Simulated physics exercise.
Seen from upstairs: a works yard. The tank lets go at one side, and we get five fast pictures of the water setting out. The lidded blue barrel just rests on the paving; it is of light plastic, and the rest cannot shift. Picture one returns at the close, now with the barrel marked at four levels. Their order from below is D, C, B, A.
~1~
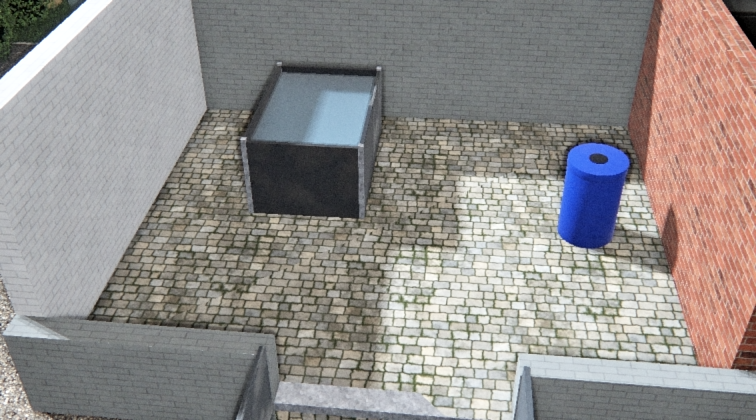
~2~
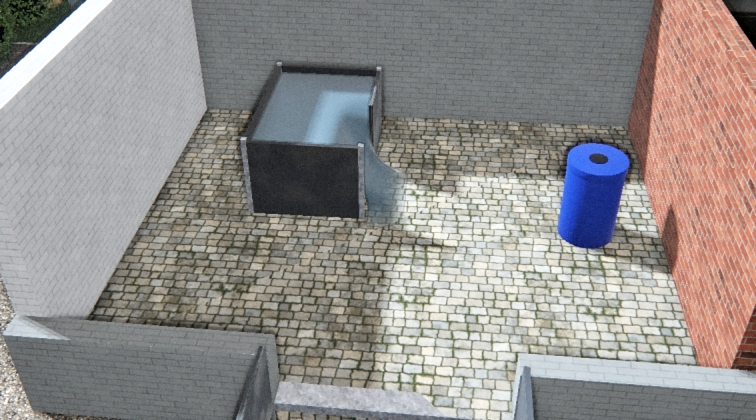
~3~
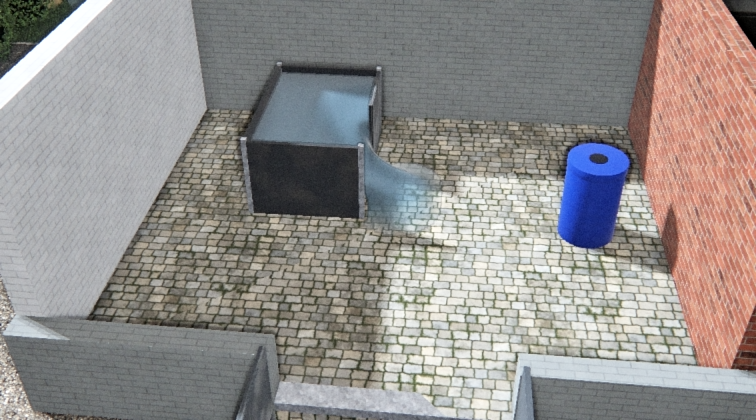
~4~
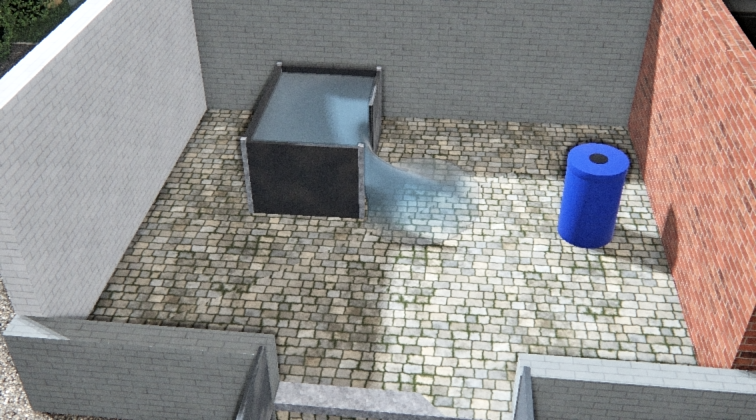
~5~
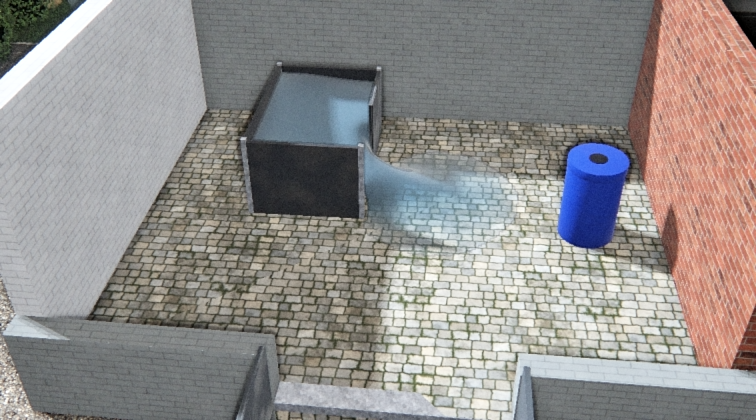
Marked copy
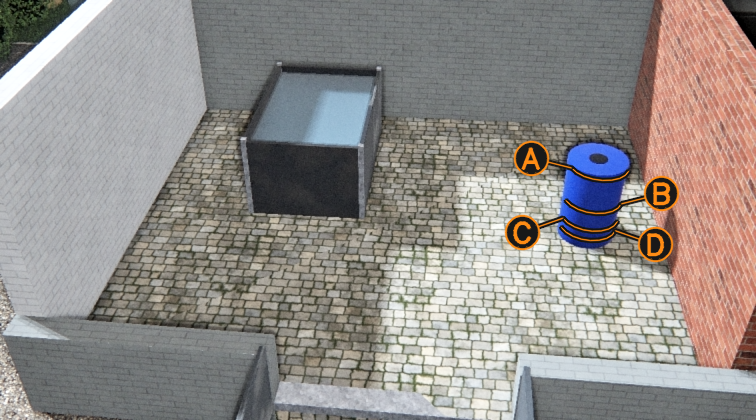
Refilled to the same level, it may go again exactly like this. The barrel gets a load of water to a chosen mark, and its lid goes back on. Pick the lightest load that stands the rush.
Take B.
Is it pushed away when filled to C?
Yes, that goes wrong.
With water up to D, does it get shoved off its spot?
Yes, that goes wrong.
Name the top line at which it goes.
The answer is C.
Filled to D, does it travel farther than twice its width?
Yes, it does.
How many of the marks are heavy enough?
Two of the four.
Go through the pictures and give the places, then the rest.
The first picture shows lid of the blue barrel at (599, 159); tank full, its middle at (317, 109); open gate at (395, 348).
In the second picture, 2 % of the ground wet, in view closest to the barrel at (370, 216).
In the third picture, 4 % of the ground wet, in view closest to the barrel at (430, 210).
In the fourth picture, 7 % of the ground wet, in view closest to the barrel at (471, 206).
The fifth picture shows lid of the blue barrel at (599, 159); 10 % of the ground wet, in view closest to the barrel at (506, 211).
On the marked copy, A at (602, 180); B at (595, 213); C at (592, 231); D at (590, 240); from the bottom up D, C, B, A.
Choosing A, it does not move.
Choosing B, it does not move.
Choosing C, it is pushed about its own width away.
Choosing D, it is pushed about 4 times its own width away.
